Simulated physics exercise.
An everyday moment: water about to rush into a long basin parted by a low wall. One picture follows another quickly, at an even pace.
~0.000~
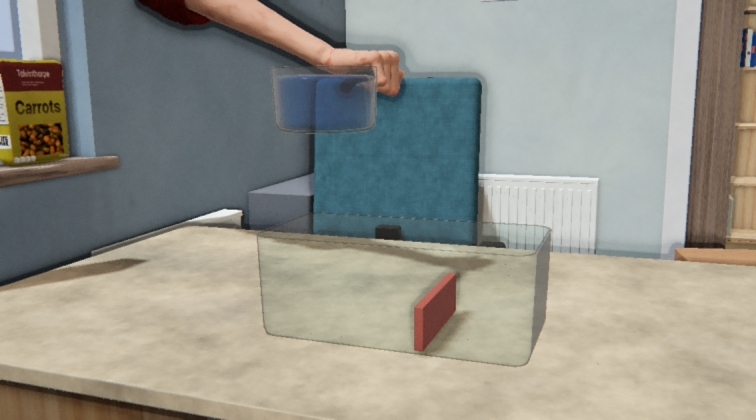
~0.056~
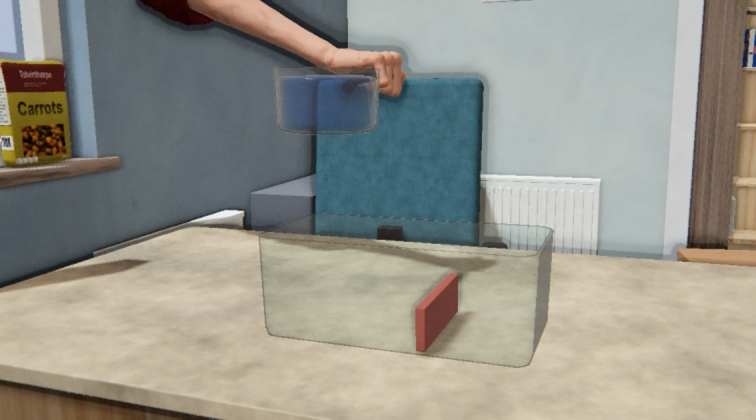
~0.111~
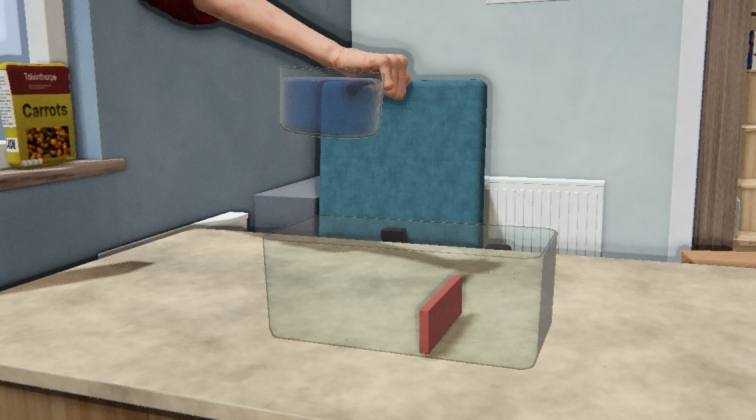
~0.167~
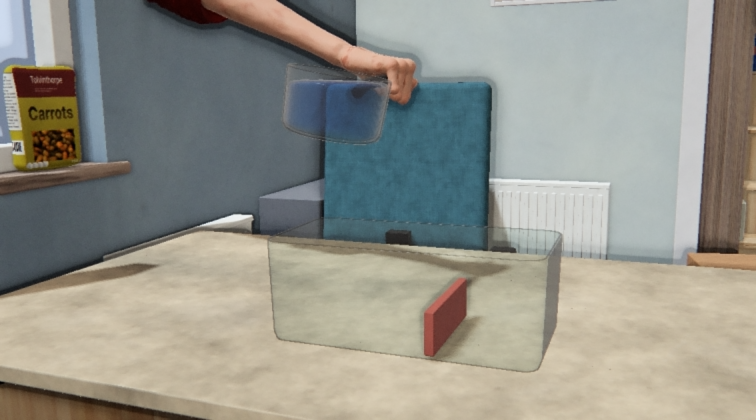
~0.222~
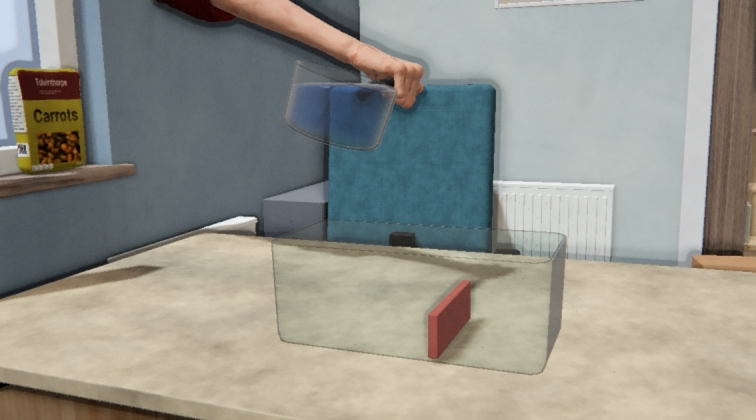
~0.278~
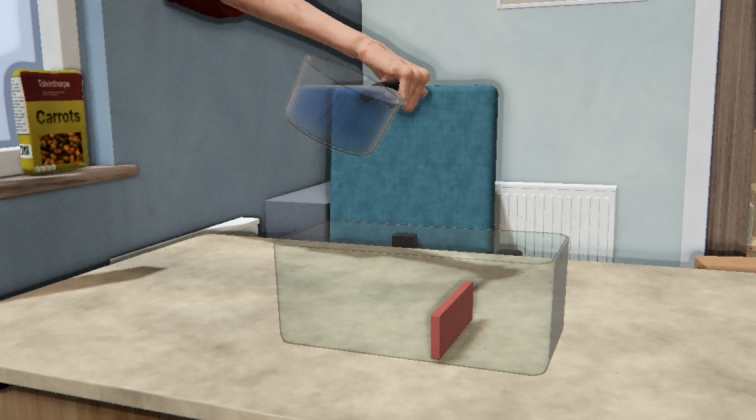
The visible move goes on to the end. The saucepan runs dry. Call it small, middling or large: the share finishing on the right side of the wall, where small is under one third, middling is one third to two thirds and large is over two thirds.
Middling.
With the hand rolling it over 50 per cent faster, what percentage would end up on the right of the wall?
Share on the right: Some 30 percent.
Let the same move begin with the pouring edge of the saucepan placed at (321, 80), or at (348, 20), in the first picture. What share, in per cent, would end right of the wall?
It would come to near 5 per cent, and then near 20 per cent.
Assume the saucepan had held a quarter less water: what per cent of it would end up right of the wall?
That share would be some 25 parts in a hundred.
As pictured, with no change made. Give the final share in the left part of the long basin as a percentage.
That works out near 55 in every hundred.
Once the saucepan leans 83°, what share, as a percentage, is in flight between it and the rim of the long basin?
I'd reckon some 40 per cent.
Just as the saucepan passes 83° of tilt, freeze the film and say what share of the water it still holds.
Some 40 in a hundred has yet to spill out.
A moment on, the saucepan is tipped on its side and 41 per cent is still to pour, 6 is left of the wall and 12 right of it.
Next, the saucepan is tipped on its side and 10 per cent is still to pour, 32 is left of the wall and 46 right of it.
Then the saucepan is tipped on its side and 2 per cent is still to pour, 48 is left of the wall and 46 right of it.
Later the saucepan is tipped on its side and 0 per cent is still to pour, 52 is left of the wall and 46 right of it.
In the end 53 per cent lies left of the wall, 46 right of it and 1 outside.
